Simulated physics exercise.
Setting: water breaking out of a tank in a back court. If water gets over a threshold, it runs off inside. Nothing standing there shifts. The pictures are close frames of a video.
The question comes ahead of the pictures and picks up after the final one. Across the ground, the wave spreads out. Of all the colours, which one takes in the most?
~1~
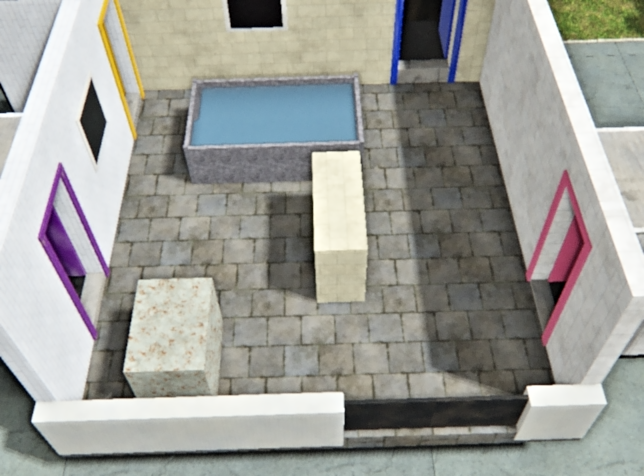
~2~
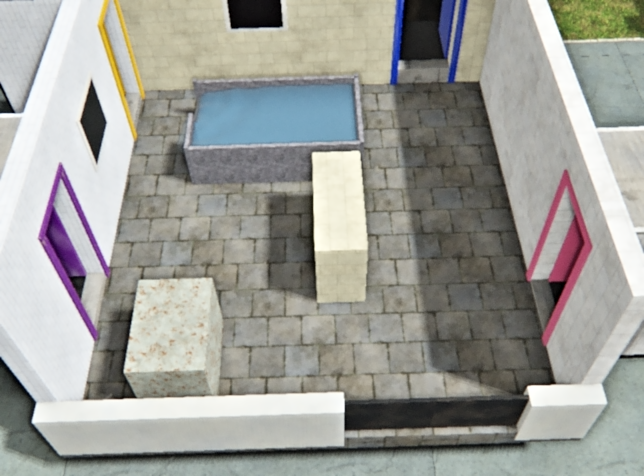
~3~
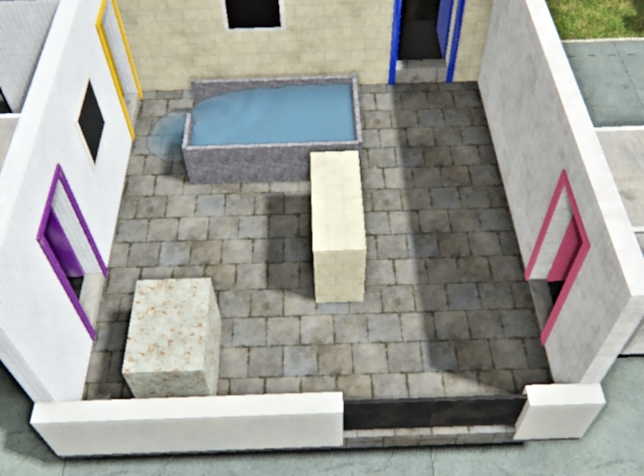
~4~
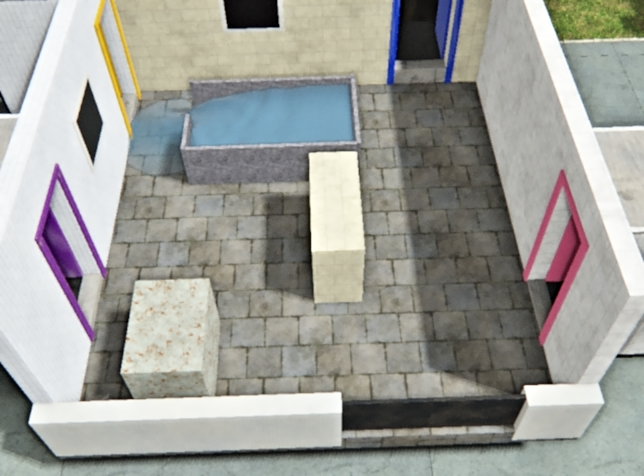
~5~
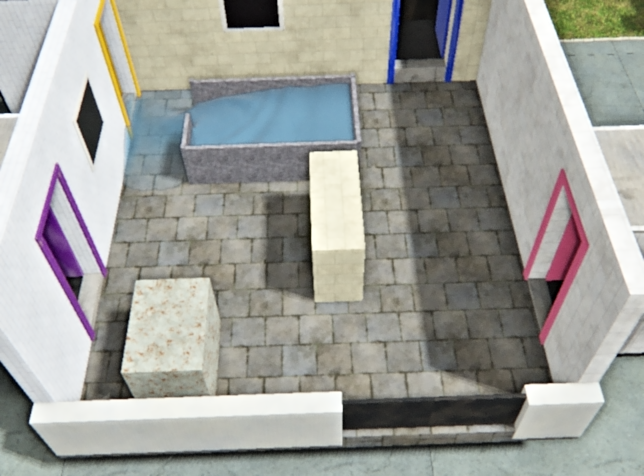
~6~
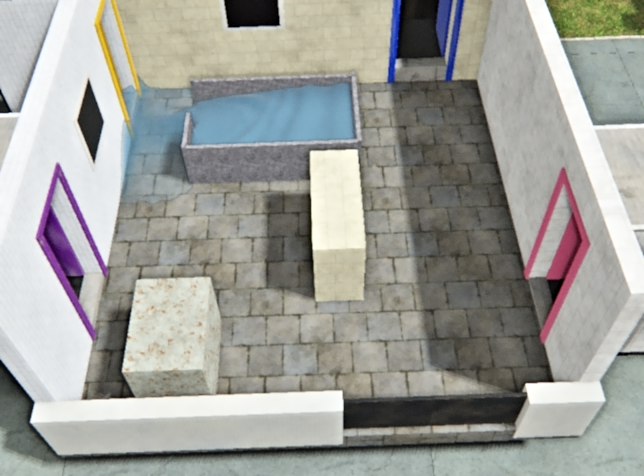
The yellow one.
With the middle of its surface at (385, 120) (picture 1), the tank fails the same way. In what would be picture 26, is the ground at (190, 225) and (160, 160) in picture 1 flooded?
One after the other: Wet, flooded.
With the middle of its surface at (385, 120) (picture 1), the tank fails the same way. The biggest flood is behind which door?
That would be the yellow-painted one.
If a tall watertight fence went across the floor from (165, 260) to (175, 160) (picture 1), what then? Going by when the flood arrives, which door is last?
The flood reaches the door marked pink after all the others.
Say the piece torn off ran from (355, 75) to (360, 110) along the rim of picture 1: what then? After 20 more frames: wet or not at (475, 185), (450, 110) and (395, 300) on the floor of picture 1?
Going through them one by one, I'd call them sodden, sodden and sodden.
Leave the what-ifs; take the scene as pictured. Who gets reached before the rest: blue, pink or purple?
The door marked purple.
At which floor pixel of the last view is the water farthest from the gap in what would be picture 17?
My guess would be about (85, 386).
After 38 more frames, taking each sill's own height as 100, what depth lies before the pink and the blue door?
About 0 and 20 %.
A moment on, water covers 15 % of the floor; purple door not reached, pink door not reached, yellow door a lot in, blue door not reached.
Next, water covers 30 % of the floor; purple door wet at the sill, nothing in, pink door not reached, yellow door a lot in, blue door not reached.
Then, water covers 50 % of the floor; purple door wet at the sill, nothing in, pink door not reached, yellow door a lot in, blue door wet at the sill, nothing in.
Later, water covers 70 % of the floor; purple door wet at the sill, nothing in, pink door not reached, yellow door a lot in, blue door wet at the sill, nothing in.
In the end, water covers 95 % of the floor; purple door wet at the sill, nothing in, pink door a trickle in, yellow door a lot in, blue door wet at the sill, nothing in; the yellow door has let in the most.
